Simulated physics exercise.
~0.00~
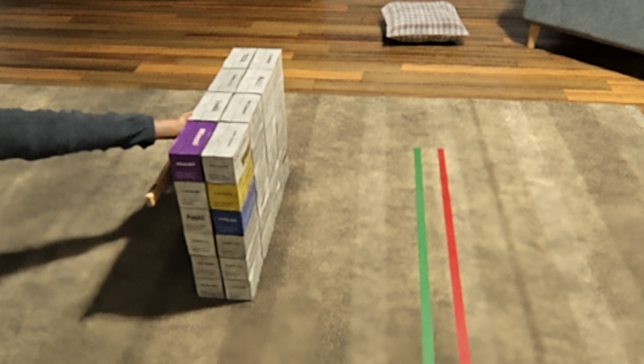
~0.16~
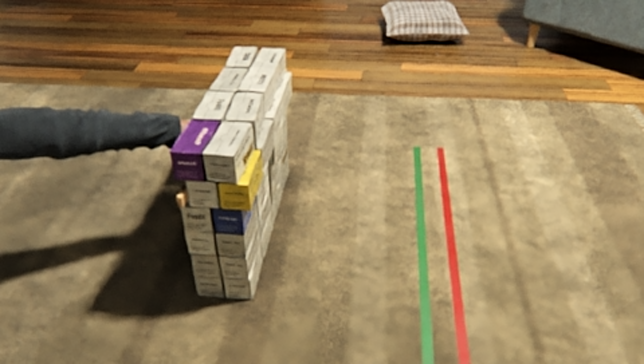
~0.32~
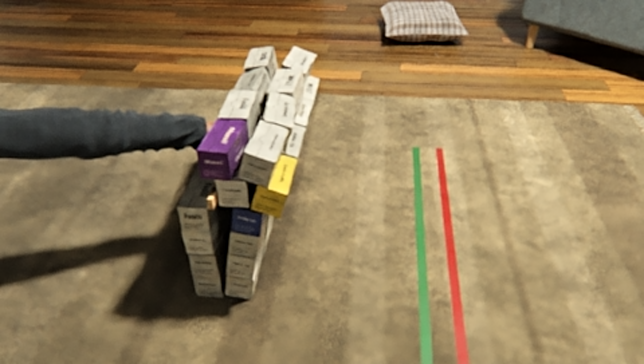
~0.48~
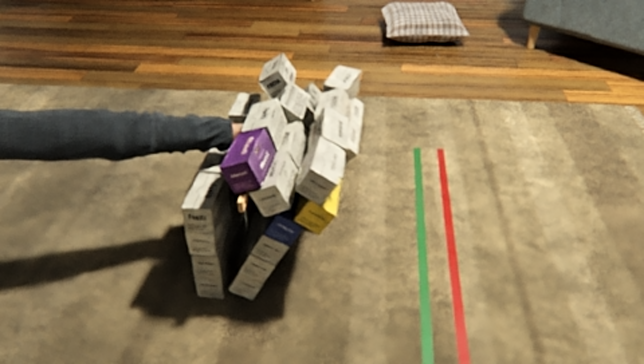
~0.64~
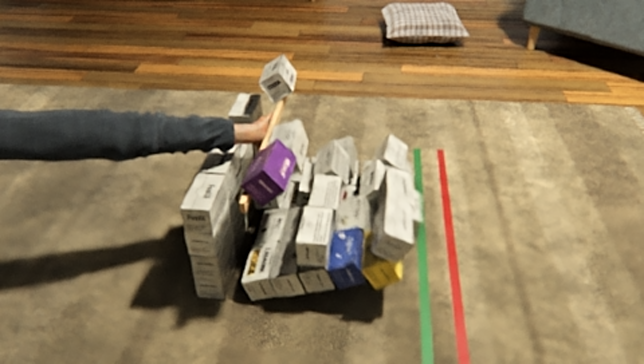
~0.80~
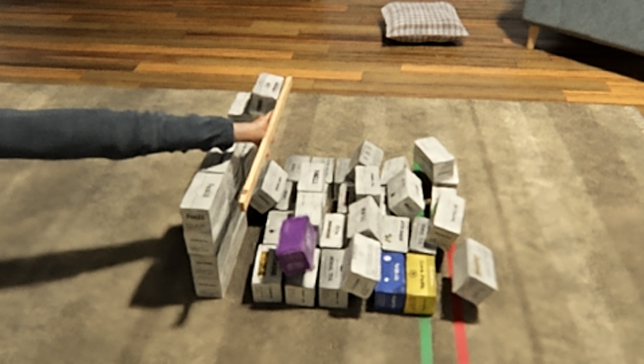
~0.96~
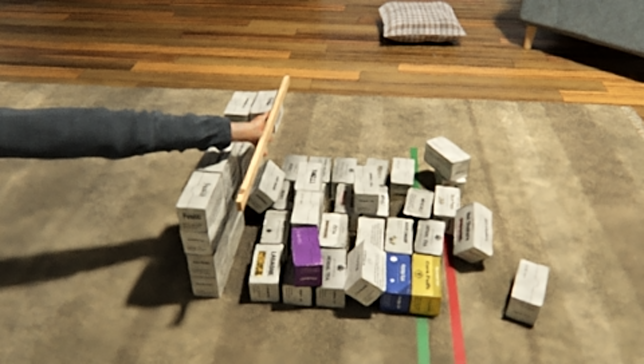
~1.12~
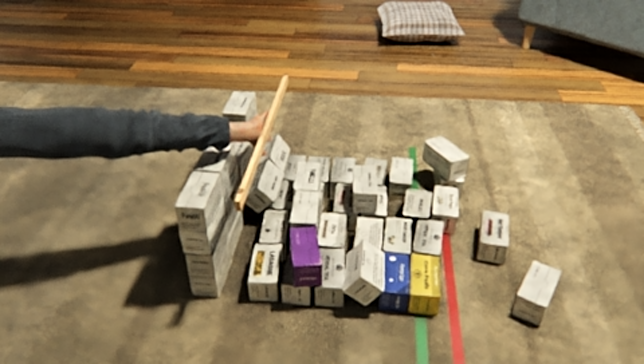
A stack of small boxes toppling rightward as a hand pushes a wooden strip into it, most settling short of the red line.
